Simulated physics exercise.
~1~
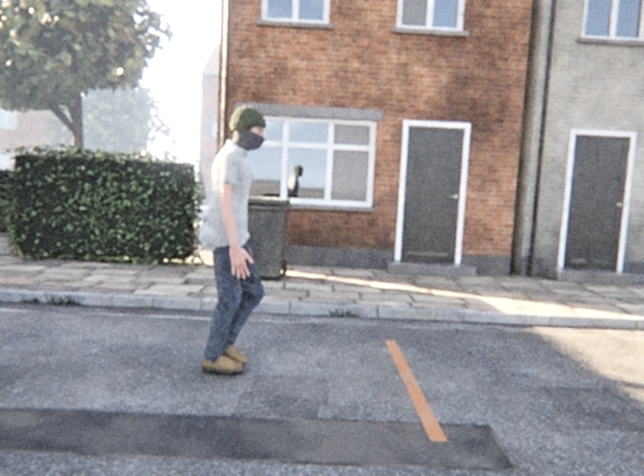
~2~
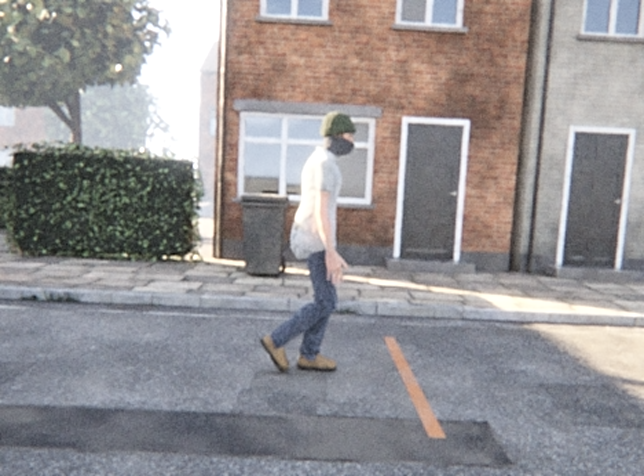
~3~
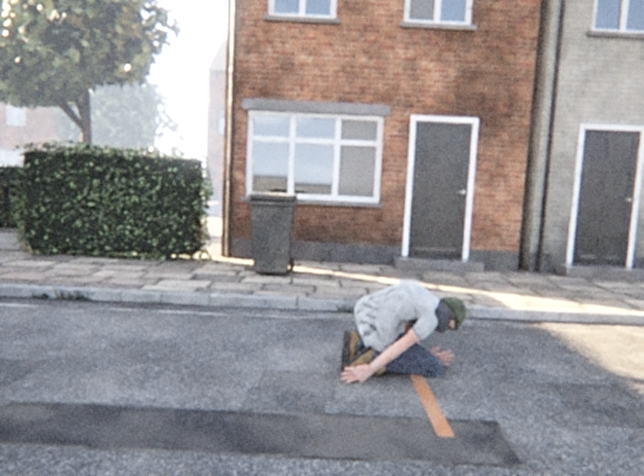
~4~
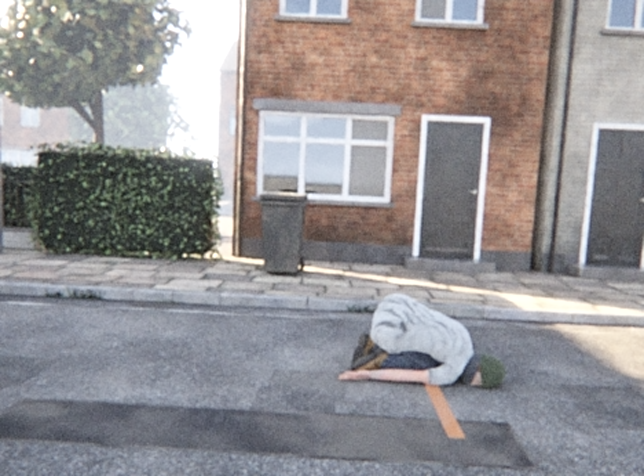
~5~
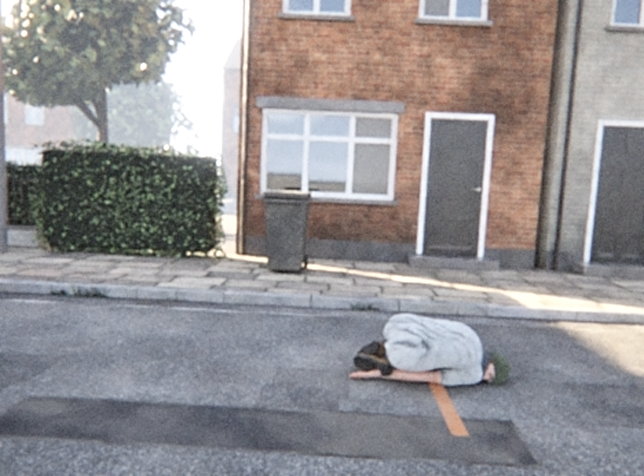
A paved street is seen from across the road, facing a brick house with dark doors, a grey bin and a green hedge at left. A person in a green cap, dark face covering, pale shirt, jeans and tan shoes walks right toward an orange strip on the asphalt. Just short of it, the person drops into a low crouch, arms reaching down to the ground. The body then folds forward onto the road as the view shifts slightly. It ends curled face down, head and chest past the strip, hips still short of it.
